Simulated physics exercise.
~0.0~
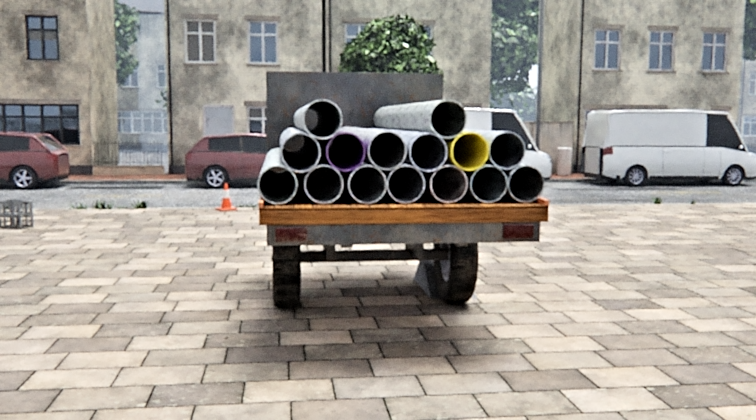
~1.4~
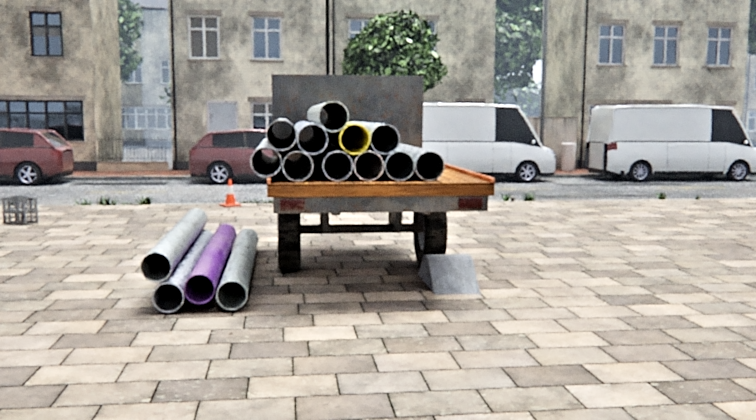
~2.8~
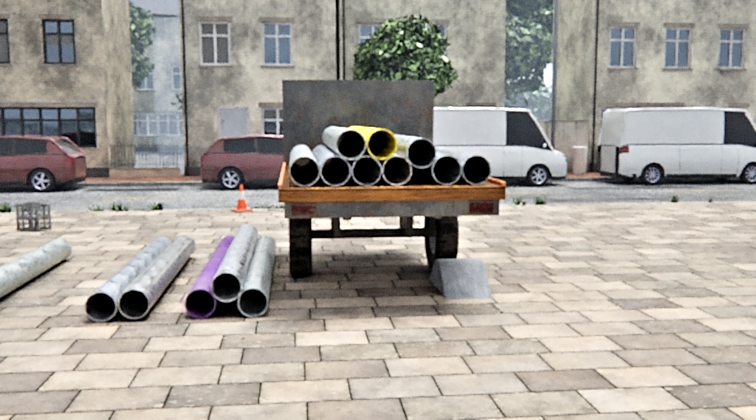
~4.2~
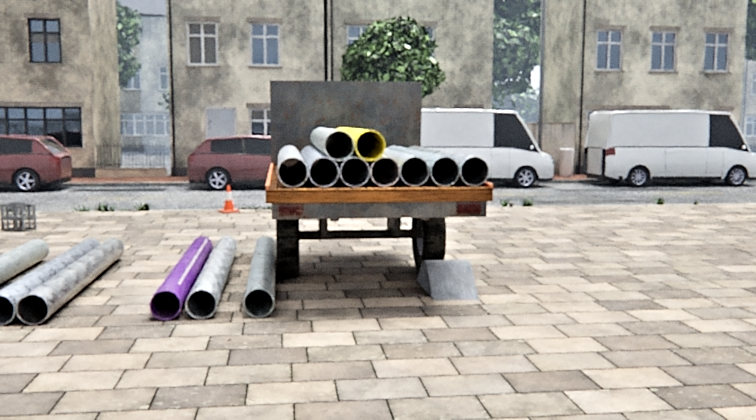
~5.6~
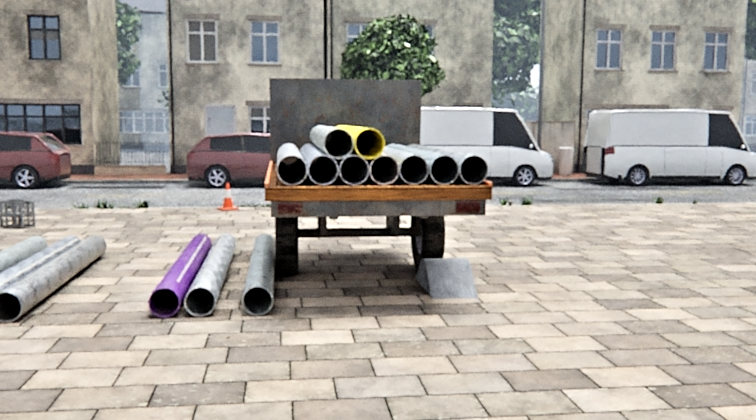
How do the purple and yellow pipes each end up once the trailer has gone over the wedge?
The purple pipe falls off and lies on the paving to the left, while the yellow one stays on the trailer, resting on top of other pipes.
